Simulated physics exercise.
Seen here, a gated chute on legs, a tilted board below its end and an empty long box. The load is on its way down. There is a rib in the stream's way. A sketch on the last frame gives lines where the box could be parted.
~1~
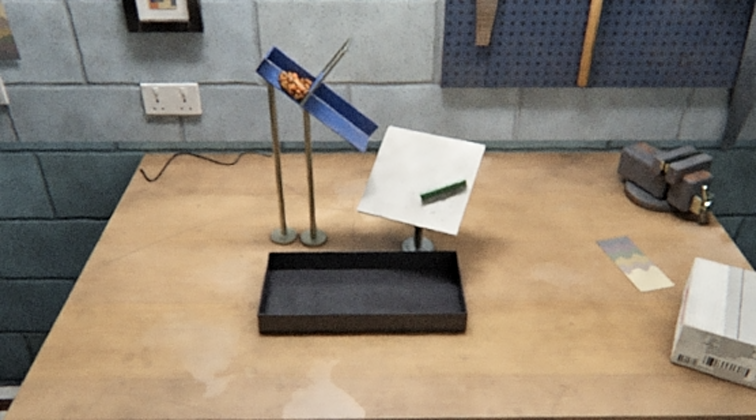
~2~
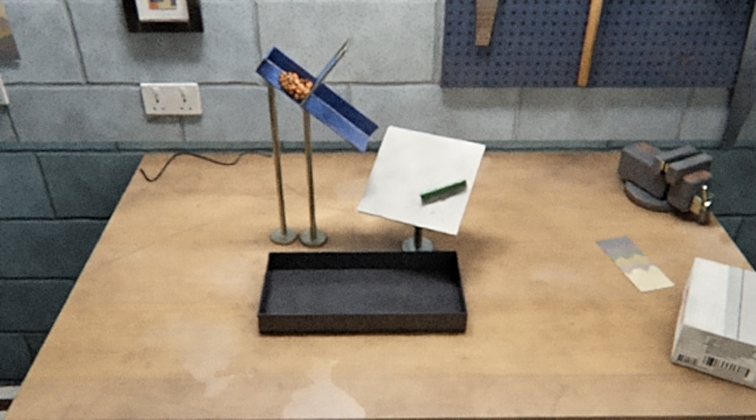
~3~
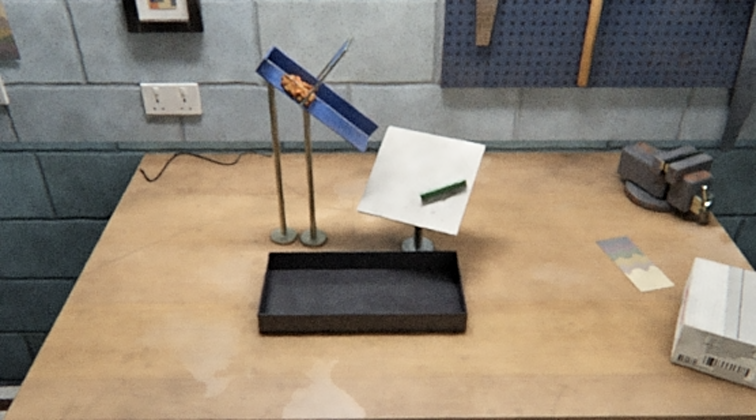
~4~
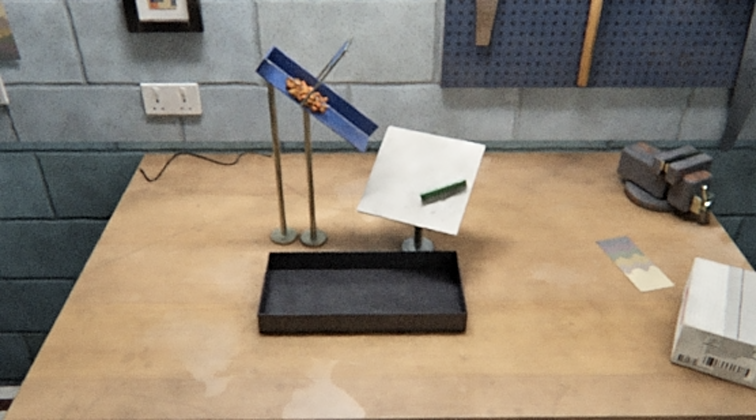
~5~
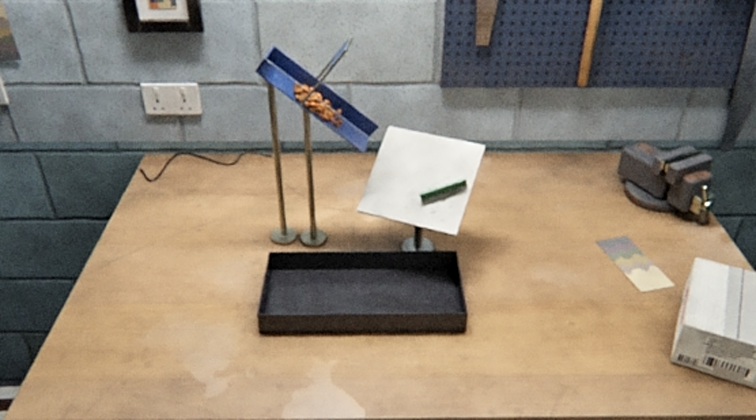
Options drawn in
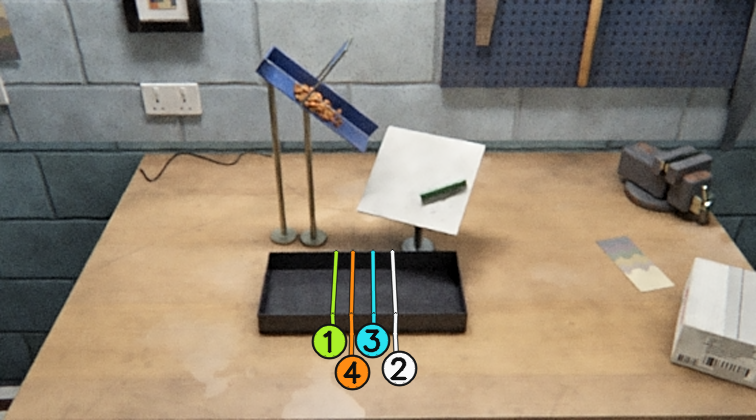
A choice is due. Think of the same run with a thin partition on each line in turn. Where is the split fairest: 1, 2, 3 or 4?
2 works best here.
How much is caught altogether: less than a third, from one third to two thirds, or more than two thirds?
More than two thirds.
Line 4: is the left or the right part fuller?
The right side.
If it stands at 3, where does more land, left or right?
More lands on the right.
On the marked copy, line 1 crosses the front rim at (332, 314); line 2 crosses the front rim at (395, 313); line 3 crosses the front rim at (373, 314); line 4 crosses the front rim at (351, 314).
If 1 is chosen, of what is caught, none at all on the left of the divider, the whole lot on the right.
If 2 is chosen, of what is caught, close to a third on the left of the divider, close to two thirds on the right.
If 3 is chosen, of what is caught, a small share on the left of the divider, the bulk on the right.
If 4 is chosen, of what is caught, only a few on the left of the divider, all but a few on the right.
